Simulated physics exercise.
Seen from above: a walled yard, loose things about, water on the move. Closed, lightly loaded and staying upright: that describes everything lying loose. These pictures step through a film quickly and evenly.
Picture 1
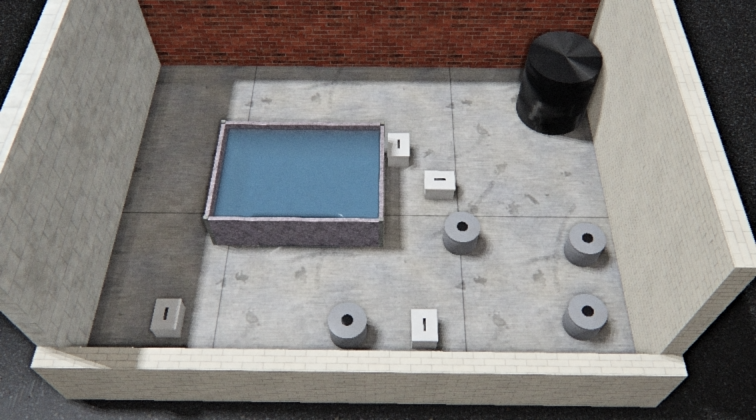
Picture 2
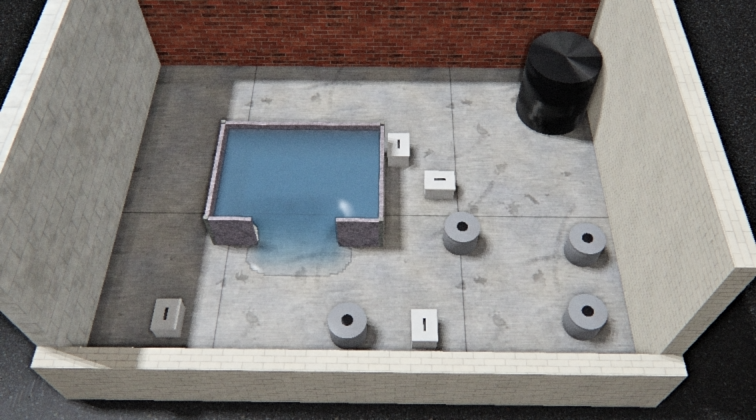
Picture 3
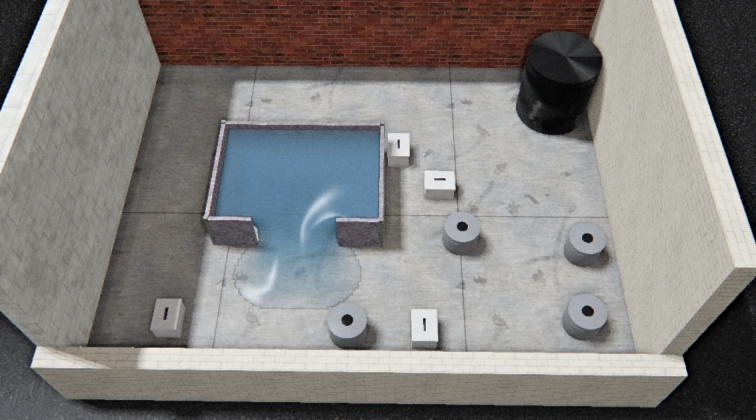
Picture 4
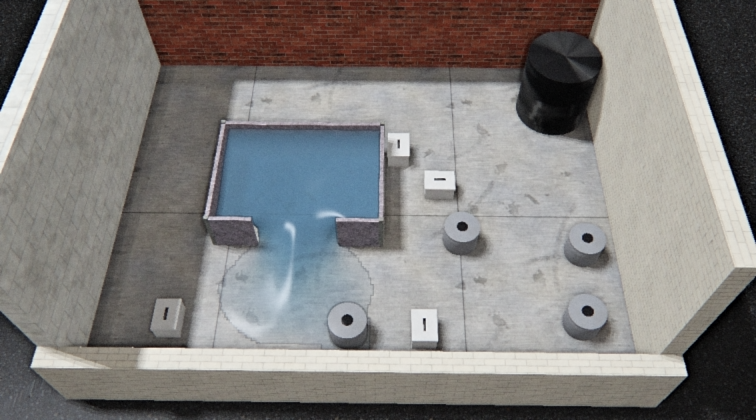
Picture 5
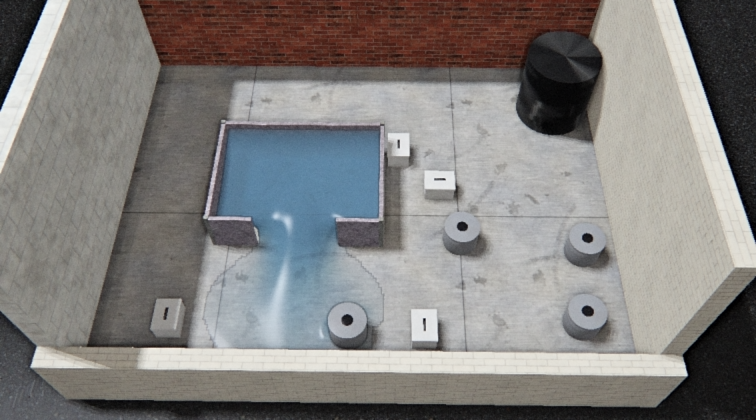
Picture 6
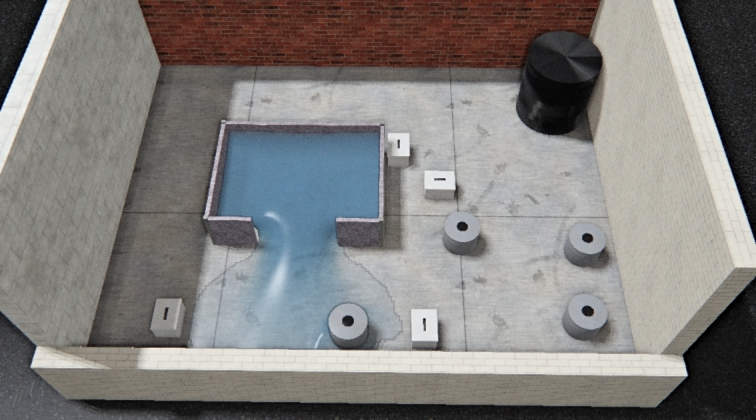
At first, a walled yard holds a full rectangular pool, with grey tubs, small white boxes and a large black barrel standing around it. Then a gap opens in the pool's front wall and water pours out, spreading forward across the floor and around the nearest tub, while the loose objects stay essentially still.
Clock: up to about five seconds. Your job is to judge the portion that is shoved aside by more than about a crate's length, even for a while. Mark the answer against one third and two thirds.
One to two thirds of them.
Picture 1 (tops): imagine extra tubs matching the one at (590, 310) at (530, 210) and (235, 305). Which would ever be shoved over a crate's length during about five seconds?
In sequence: Doesn't go far, travels that far.
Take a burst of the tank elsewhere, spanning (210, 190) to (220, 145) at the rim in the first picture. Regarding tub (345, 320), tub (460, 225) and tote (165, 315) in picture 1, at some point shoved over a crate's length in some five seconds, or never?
Well, in order they come out as below the mark, below the mark and over the mark.
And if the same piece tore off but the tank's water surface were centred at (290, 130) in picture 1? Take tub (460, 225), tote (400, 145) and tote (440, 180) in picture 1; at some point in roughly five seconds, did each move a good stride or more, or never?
Item one not displaced far, item two not displaced far, item three not displaced far.
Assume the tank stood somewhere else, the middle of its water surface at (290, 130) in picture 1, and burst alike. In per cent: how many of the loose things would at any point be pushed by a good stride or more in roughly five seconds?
About 50 %.
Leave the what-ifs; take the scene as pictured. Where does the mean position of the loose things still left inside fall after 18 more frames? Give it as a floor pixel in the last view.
Estimate: Close to (475, 235) px.
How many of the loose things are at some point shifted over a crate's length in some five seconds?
I make it 5.
A moment on, 0 of 8 are well off their spots; 0 afloat.
Next, 3 of 8 are well off their spots; 0 afloat.
Later, 3 of 8 are well off their spots; 2 afloat.
In the end, 5 of 8 are well off their spots, and 5 have been at some point; 4 afloat.
